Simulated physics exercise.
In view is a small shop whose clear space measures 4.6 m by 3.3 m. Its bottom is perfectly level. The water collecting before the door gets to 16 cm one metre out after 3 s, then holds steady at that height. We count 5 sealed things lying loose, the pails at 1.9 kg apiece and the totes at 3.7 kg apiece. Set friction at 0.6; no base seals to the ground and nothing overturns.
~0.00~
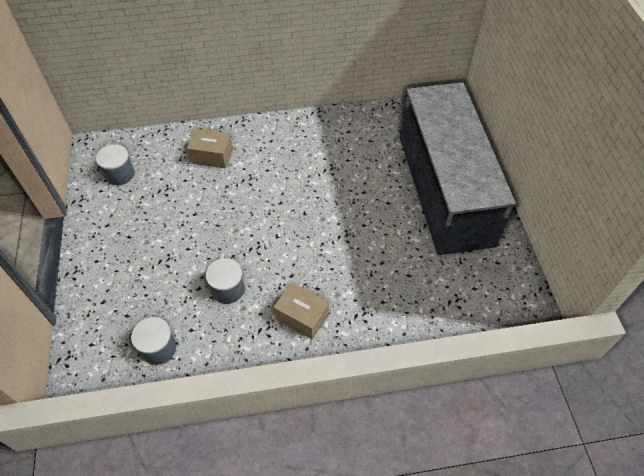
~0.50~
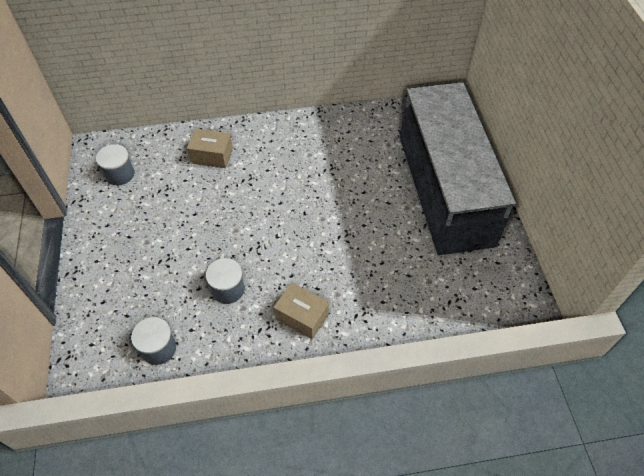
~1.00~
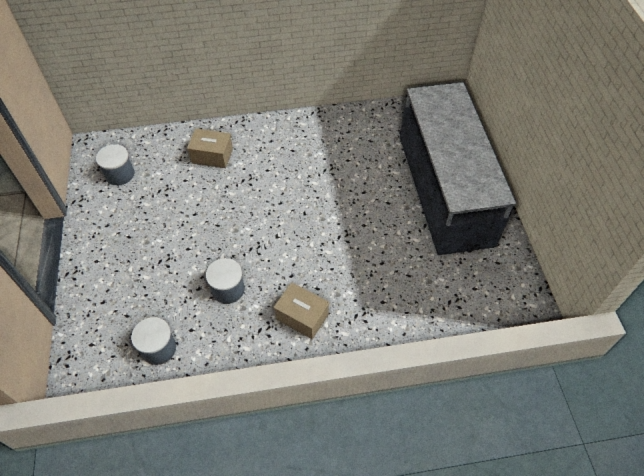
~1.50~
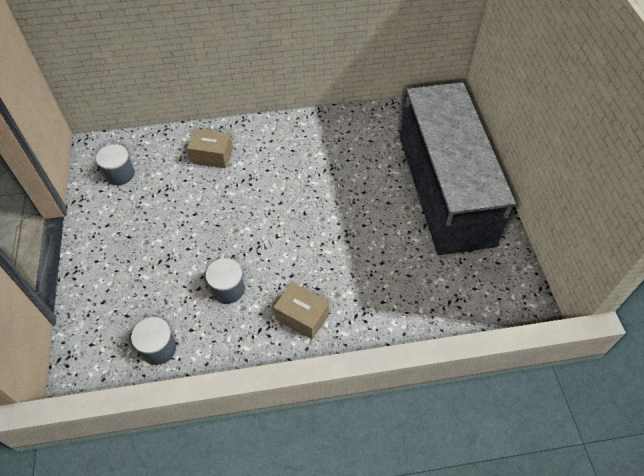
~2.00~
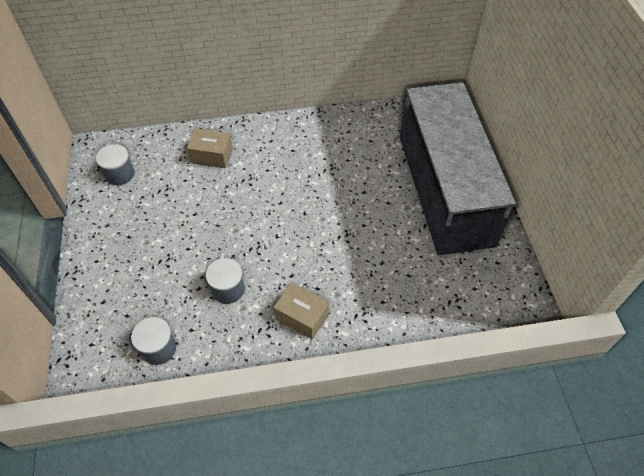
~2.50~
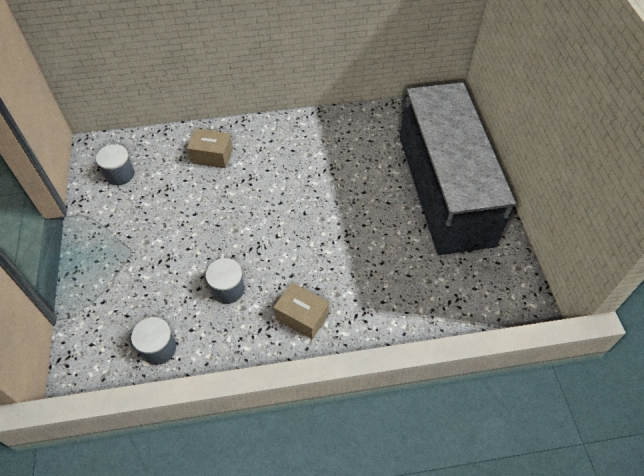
Water spreading over the paving outside a small shop, then seeping through the left doorway onto the speckled floor, pails and boxes unmoved.
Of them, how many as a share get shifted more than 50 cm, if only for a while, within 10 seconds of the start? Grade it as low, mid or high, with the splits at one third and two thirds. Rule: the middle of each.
Grade: High, two thirds or more.
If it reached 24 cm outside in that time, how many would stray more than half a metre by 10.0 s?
So the tally would be 4.
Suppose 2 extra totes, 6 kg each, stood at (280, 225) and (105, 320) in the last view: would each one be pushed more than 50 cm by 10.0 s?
Well, the first one tops the mark, and the second stays under the mark.
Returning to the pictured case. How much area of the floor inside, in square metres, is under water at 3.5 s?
Wet: Near 3.0 m2.
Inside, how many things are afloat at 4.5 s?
Total: 1.
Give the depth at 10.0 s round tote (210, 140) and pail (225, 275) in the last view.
First about 7 cm, second about 11 cm.
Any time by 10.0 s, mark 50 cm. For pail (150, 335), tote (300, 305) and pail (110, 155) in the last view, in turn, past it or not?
In turn: Above the mark, above the mark, below the mark.
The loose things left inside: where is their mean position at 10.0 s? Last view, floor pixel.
That lands at roughly (399, 207).
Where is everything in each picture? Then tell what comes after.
The first picture shows a pail at (112, 156) rests on the ground; a pail at (151, 334) rests on the ground; 0.0 m2 under water; 0 of 5 have shifted.
The second picture shows a pail at (112, 156) rests on the ground; a pail at (151, 334), on the bottom; 0.0 m2 under water; 0 of 5 have shifted.
The third picture shows a pail at (112, 156) rests on the ground; a pail at (151, 334), on the bottom; water covers 0.0 m2; 0 of 5 have shifted.
The fourth picture shows a pail at (112, 156) rests on the ground; a pail at (151, 334), on the bottom; water covers 0.0 m2; 0 of 5 have shifted.
The fifth picture shows a pail at (112, 156), on the bottom; a pail at (151, 334), on the bottom; 0.0 m2 under water; 0 of 5 have shifted.
The sixth picture shows a pail at (112, 156) rests on the ground; a pail at (151, 334) rests on the ground; 0.5 m2 under water; 0 of 5 have shifted.
After 3.5 s 0 of 5 are over 50 cm from their spots; 0 afloat.
After 4.5 s 0 of 5 are over 50 cm from their spots; 1 afloat.
After 7.0 s 4 of 5 are over 50 cm from their spots; 4 afloat.
After 10.0 s 4 of 5 are over 50 cm from their spots, and 4 have been at some point; 4 afloat.
